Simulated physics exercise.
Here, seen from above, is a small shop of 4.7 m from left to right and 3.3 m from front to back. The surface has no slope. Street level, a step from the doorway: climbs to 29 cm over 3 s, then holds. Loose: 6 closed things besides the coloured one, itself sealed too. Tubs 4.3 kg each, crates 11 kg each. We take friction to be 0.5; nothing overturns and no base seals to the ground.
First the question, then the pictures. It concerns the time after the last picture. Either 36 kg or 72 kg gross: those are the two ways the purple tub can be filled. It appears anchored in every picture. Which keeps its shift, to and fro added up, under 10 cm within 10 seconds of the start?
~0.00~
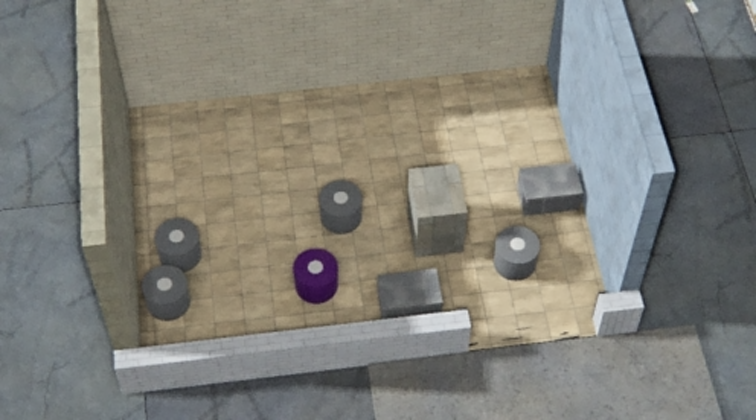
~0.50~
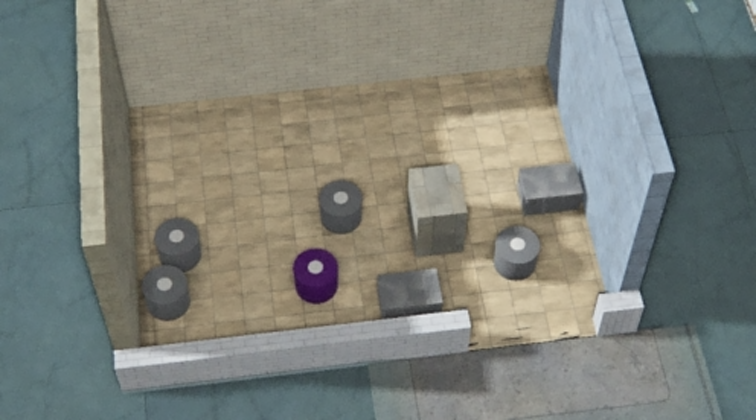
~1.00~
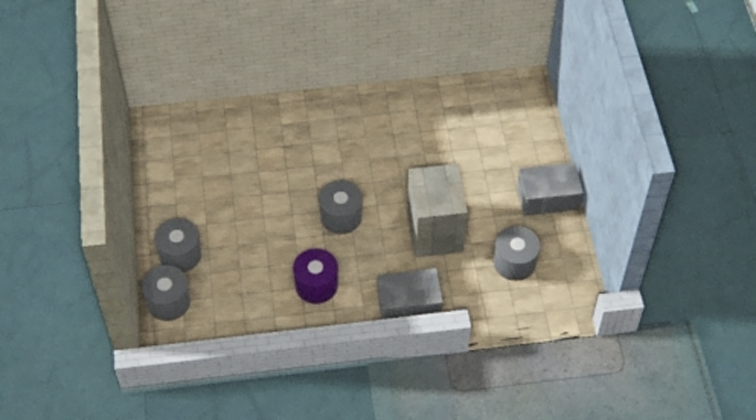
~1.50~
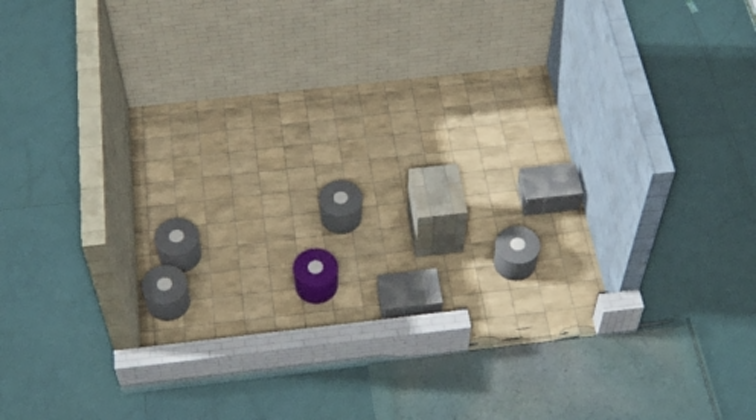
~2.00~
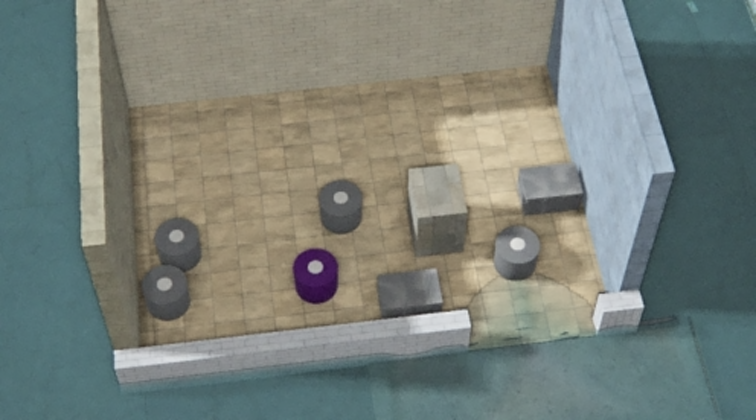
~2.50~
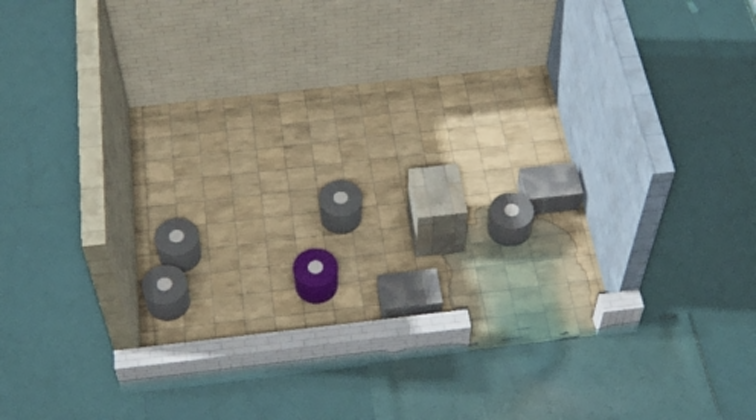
Final guess: It can do with the lighter ballast.
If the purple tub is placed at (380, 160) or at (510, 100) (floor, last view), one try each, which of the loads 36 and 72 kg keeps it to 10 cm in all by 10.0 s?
The small mass already works; the big mass is needed.
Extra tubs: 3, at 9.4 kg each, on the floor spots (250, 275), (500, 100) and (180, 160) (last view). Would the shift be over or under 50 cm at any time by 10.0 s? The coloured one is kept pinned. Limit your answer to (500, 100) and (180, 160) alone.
Beyond, beyond.
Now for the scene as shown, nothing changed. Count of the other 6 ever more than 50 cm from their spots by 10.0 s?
5.
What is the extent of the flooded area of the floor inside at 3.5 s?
Roughly 5.0 m2 of it is wet.
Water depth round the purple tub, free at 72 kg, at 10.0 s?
Depth: Approx. 14 cm.
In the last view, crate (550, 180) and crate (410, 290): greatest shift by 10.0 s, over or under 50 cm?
First above the mark, then below the mark.
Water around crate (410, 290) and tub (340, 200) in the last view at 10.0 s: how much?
About 9 and 6 cm.
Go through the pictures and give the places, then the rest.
In the first frame, the purple tub at (315, 267) rests on the ground; water covers 0.0 m2; 0 of 7 have shifted.
In the second frame, the purple tub at (315, 267) rests on the ground; water covers 0.0 m2; 0 of 7 have shifted.
In the third frame, the purple tub at (315, 267), on the bottom; 0.0 m2 under water; 0 of 7 have shifted.
In the fourth frame, the purple tub at (315, 267) rests on the ground; water covers 0.0 m2; 0 of 7 have shifted.
In the fifth frame, the purple tub at (315, 267), on the bottom; water covers 0.6 m2; 0 of 7 have shifted.
In the sixth frame, the purple tub at (315, 267) rests on the ground; 1.5 m2 under water; 1 of 7 have shifted.
After 3.5 s the purple tub would be 0 cm from its start with 36 kg and 0 cm from its start with 72 kg; 1 cm of water round it then.
After 4.5 s the purple tub would be 0 cm from its start with 36 kg and 0 cm from its start with 72 kg; 4 cm of water round it then.
After 7.0 s the purple tub would be 0 cm from its start with 36 kg and 0 cm from its start with 72 kg; 4 cm of water round it then.
After 10.0 s the purple tub would be 1 cm from its start with 36 kg and 0 cm from its start with 72 kg; 14 cm of water round it then.
